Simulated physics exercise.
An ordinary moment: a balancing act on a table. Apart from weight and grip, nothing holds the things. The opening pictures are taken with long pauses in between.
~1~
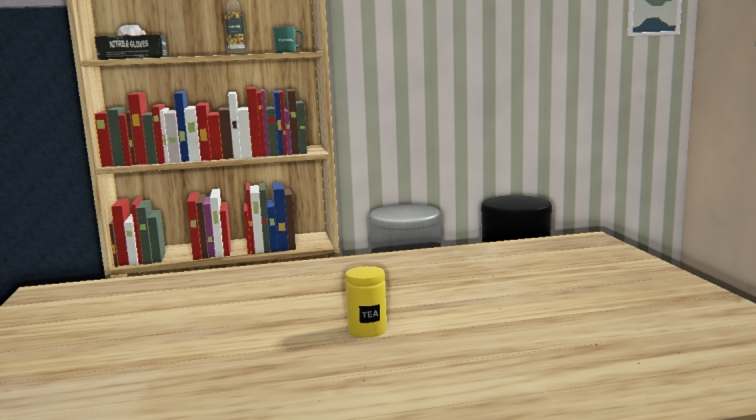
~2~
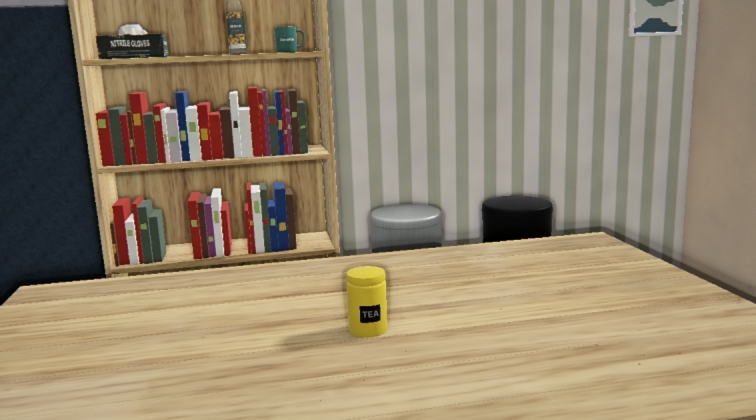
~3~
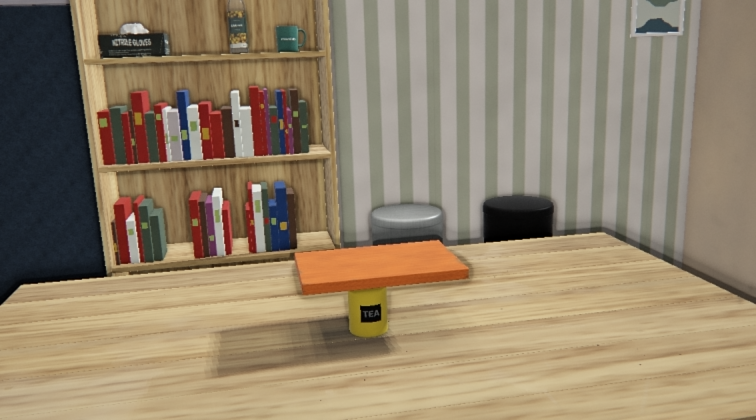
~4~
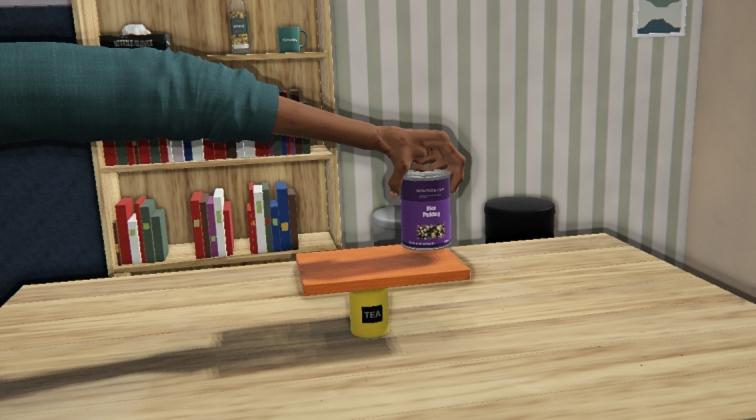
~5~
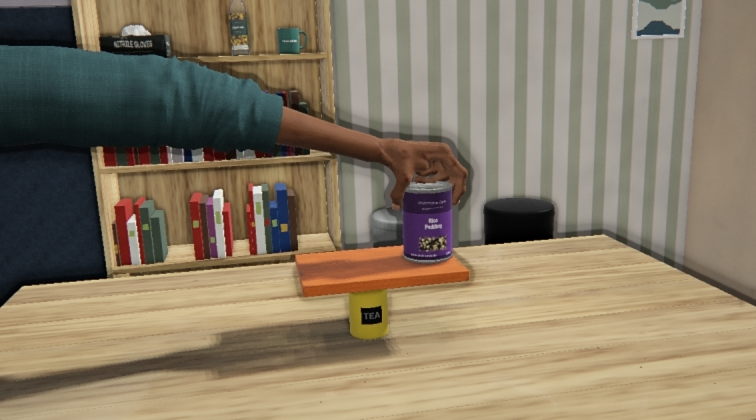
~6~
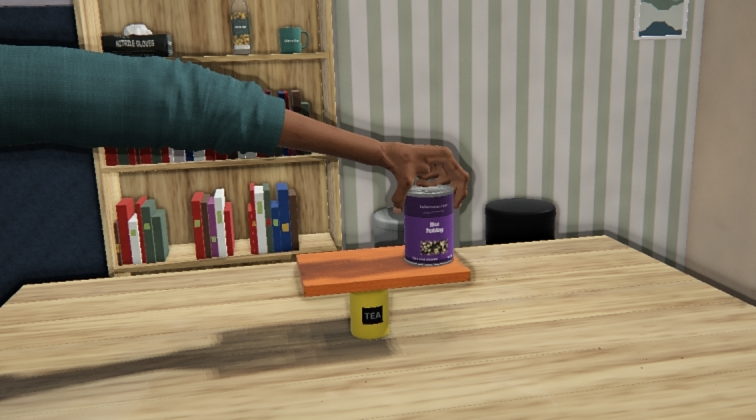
An orange board appears atop a yellow tea tin, and a hand lowers a purple tin onto its right side.
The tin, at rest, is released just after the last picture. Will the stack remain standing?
Most likely it does not remain standing.
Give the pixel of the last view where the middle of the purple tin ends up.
Around (512, 299).
Then, 0.30 s later than the last frame, purple tin now fallen; orange board tilted by 56°.
Then, 0.40 s later than the last frame, orange board tilted by 62°.
Then, 0.50 s later than the last frame, orange board tilted by 53°.
Then, 1.10 s later than the last frame, orange board now fallen.
When it is over, fallen, purple tin and orange board; yellow jar as before. End places, in pixels of the last picture, purple tin near (512, 299). The stack gives way.
